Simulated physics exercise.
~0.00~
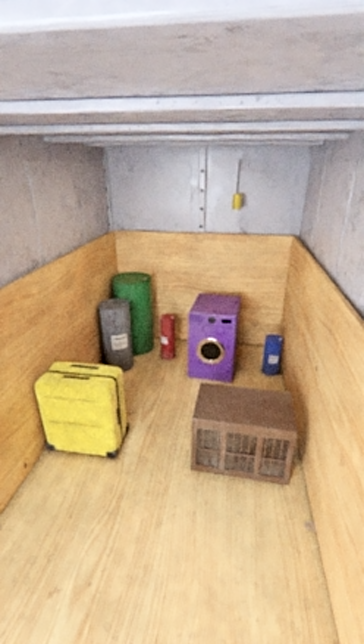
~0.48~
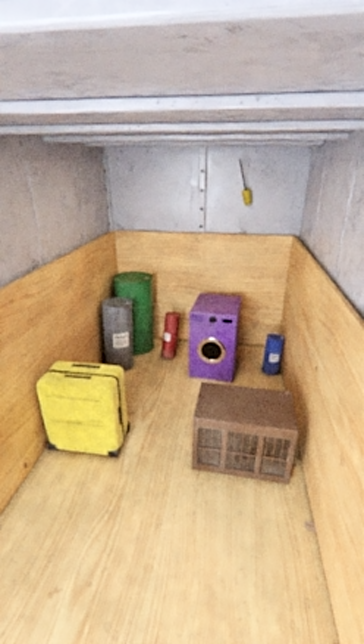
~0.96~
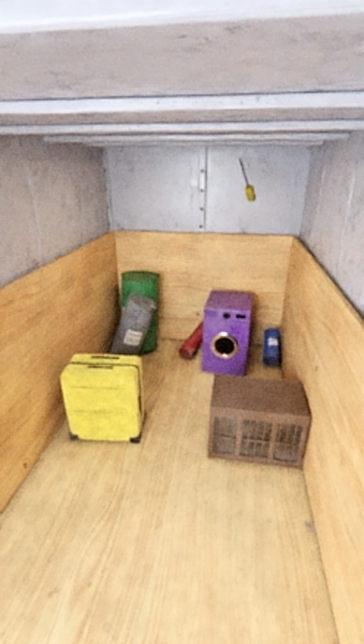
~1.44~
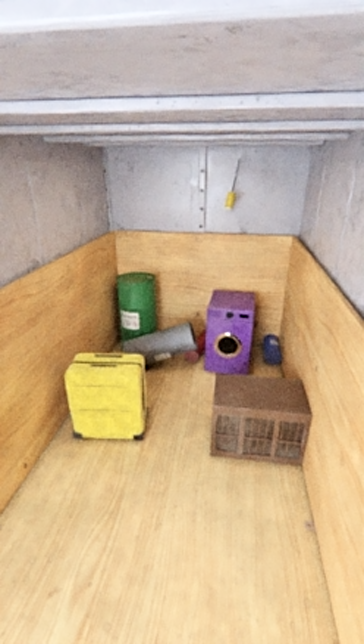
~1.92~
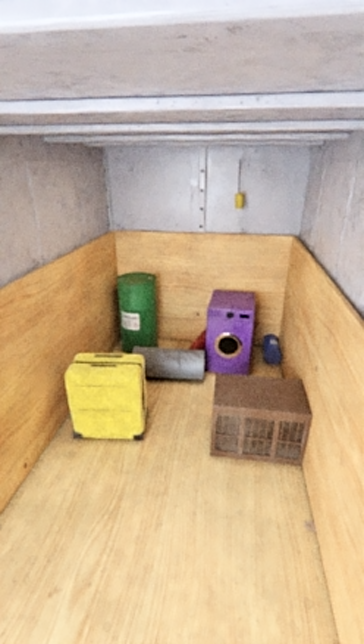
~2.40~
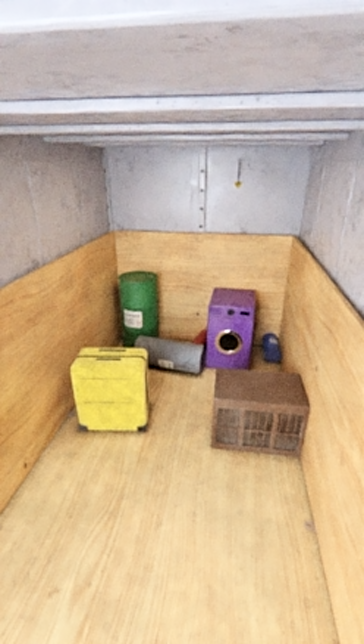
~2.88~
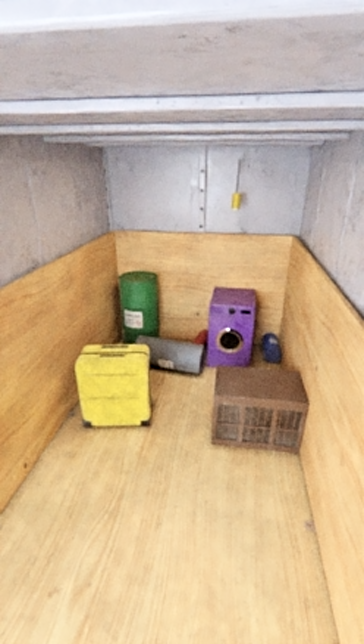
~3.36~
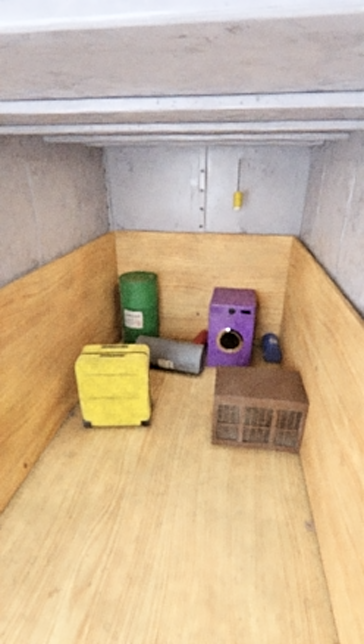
The clip shows seven loose items in a van's load bay beneath a swinging lamp as a yellow case, brown chest and purple appliance slide right and slightly away, while a grey drum, red canister and blue canister topple and end lying down, the green drum still standing.
